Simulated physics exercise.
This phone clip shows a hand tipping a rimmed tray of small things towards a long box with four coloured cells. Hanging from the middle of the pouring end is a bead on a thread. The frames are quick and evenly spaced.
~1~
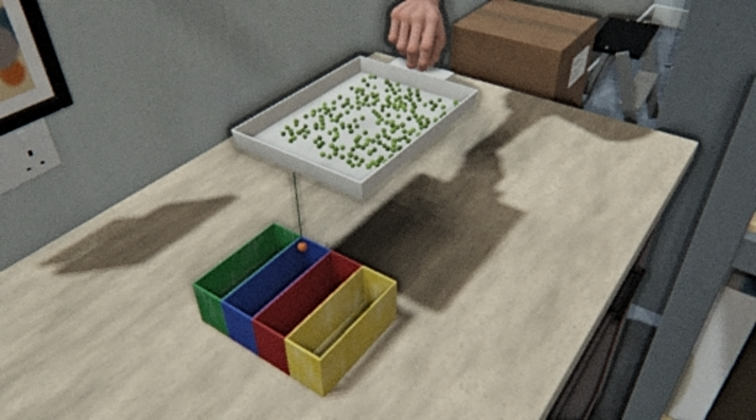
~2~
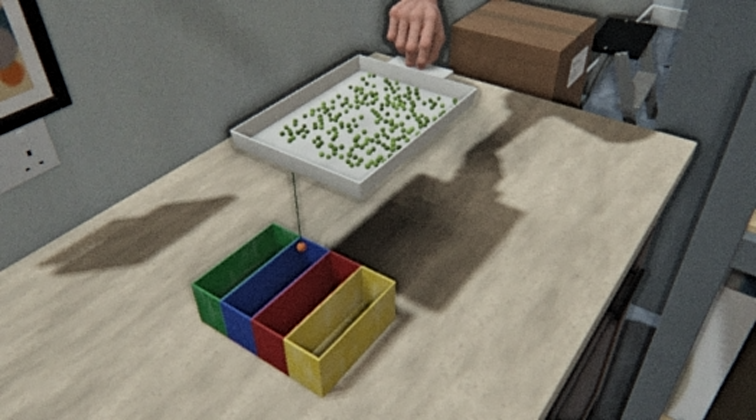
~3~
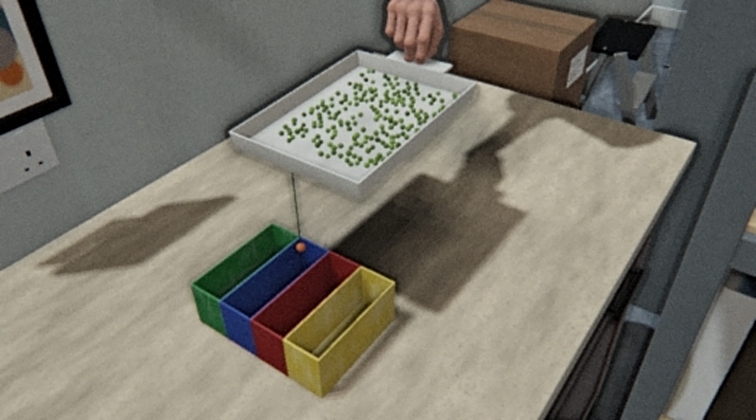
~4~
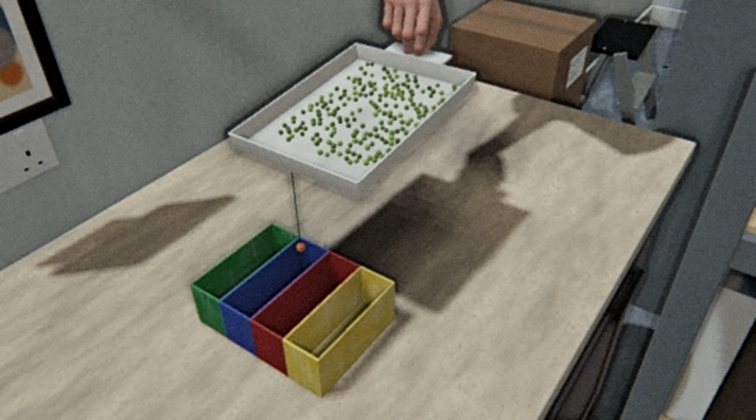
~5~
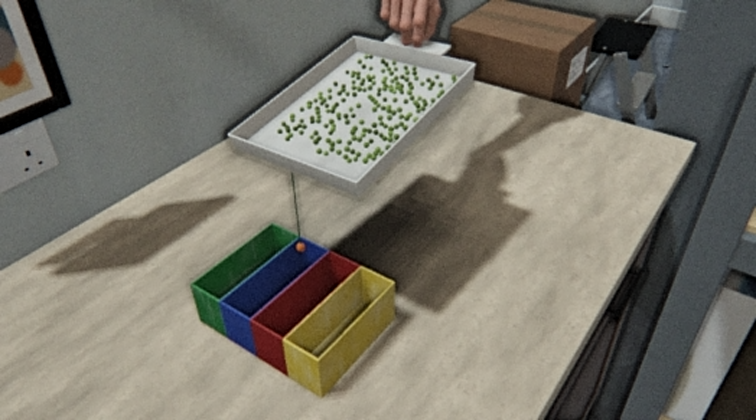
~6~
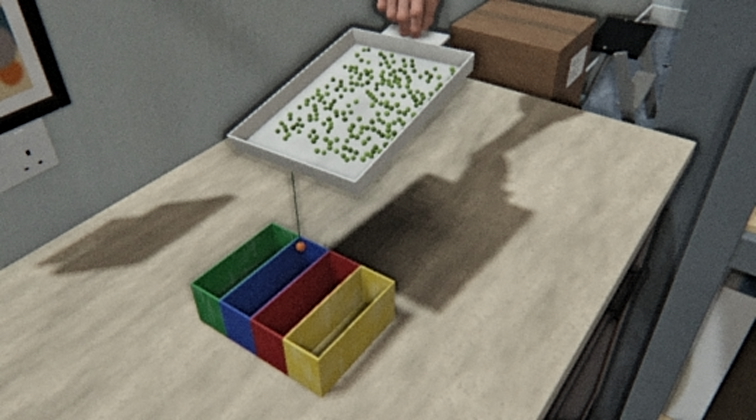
A white rimmed tray of small green peas, gripped at its far edge by a hand, slowly tilts as its far side rises slightly, the peas staying spread across it. Below its near edge, an orange bead hangs on a thread by a box with green, blue, red and yellow cells, left to right. The steady, high view shows a pale wooden tabletop, with a cardboard box behind.
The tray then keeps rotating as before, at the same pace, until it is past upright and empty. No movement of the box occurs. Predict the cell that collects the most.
I would say the green cell.
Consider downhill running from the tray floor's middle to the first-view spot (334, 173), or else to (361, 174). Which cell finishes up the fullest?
First try: Yellow. Second try: The cell in yellow.
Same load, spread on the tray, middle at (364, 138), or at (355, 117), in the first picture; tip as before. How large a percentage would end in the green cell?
Roughly 30 per cent, then roughly 30 per cent.
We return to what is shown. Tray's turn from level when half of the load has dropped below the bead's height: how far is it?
Roughly 105 degrees from level.
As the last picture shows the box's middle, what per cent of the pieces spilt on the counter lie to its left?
Looks to be around 100 per cent of the spill.
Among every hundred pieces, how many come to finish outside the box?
Near 50 %.
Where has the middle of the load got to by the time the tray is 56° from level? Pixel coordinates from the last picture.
I'd mark the middle close to (274, 148).
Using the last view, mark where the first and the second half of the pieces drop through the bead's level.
First around (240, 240), afterwards around (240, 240).
Just after the last frame, tray tipped steeply; every one on the tray.
A moment on, tray tipped right over; almost all on the tray; just a few in the green cell; about a tenth falling or outside the box.
Further on, tray tipped past a quarter turn; roughly a third in the green cell; about a tenth in the blue cell; just a few in the red cell; just a few in the yellow cell; roughly half falling or outside the box.
When it is over, tray tipped past a quarter turn; roughly a third in the green cell; about a tenth in the blue cell; just a few in the red cell; just a few in the yellow cell; roughly half outside the box.
